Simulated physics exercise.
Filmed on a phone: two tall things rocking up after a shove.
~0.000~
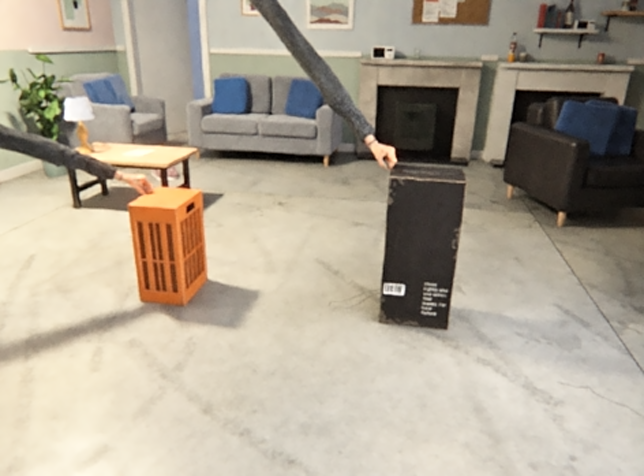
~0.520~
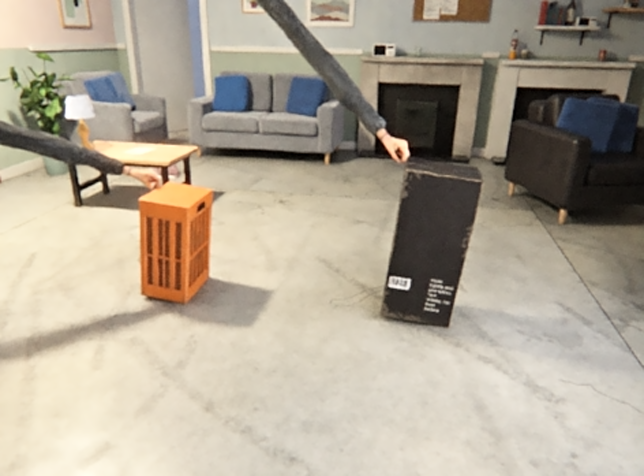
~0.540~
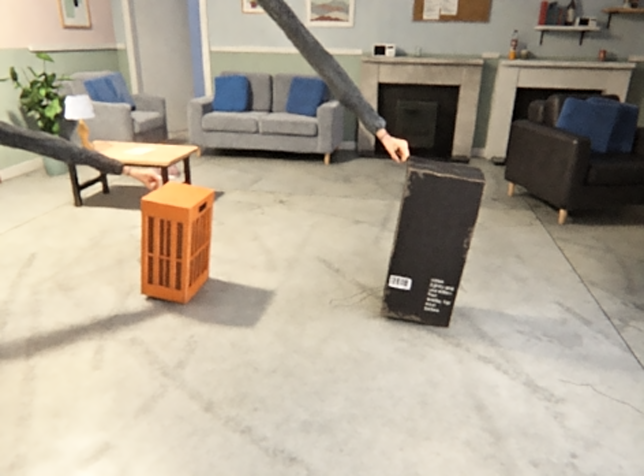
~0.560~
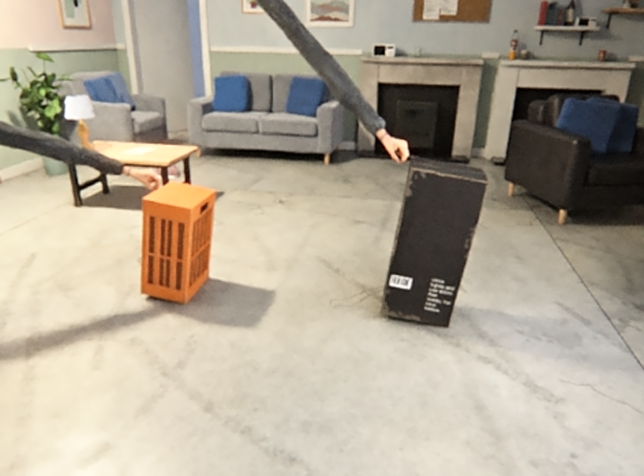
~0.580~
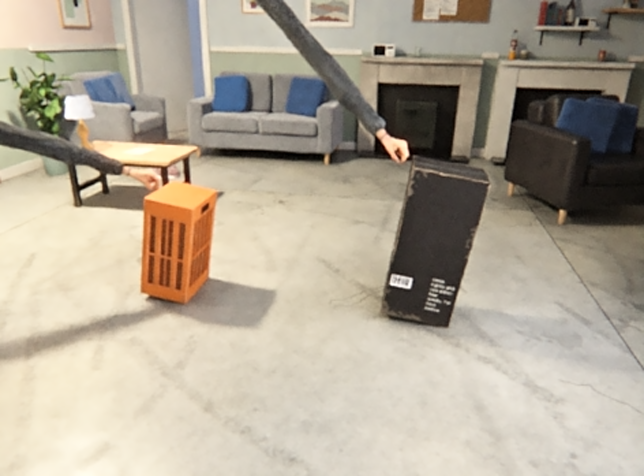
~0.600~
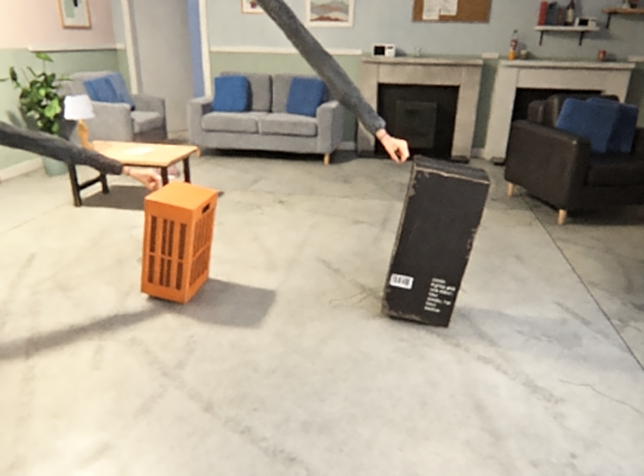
In the video, two hands touch the tops of an orange crate on the left and a tall black parcel on the right, and both objects tilt slightly to the right from upright, then lean very slightly further.
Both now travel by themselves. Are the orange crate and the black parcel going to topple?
As it turns out, the orange crate rocks back upright and the black parcel rocks back upright.
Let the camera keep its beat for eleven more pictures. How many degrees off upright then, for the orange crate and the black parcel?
Roughly 4° and 4°.
By 0.84 s, orange crate 3° off upright near (174, 243); black parcel 3° off upright near (425, 244).
By 1.10 s, orange crate upright near (171, 243); black parcel 2° off upright near (417, 244).
When it is over (1.9 s), the orange crate returns to its base, near (172, 243); the black parcel returns to its base, near (420, 245).
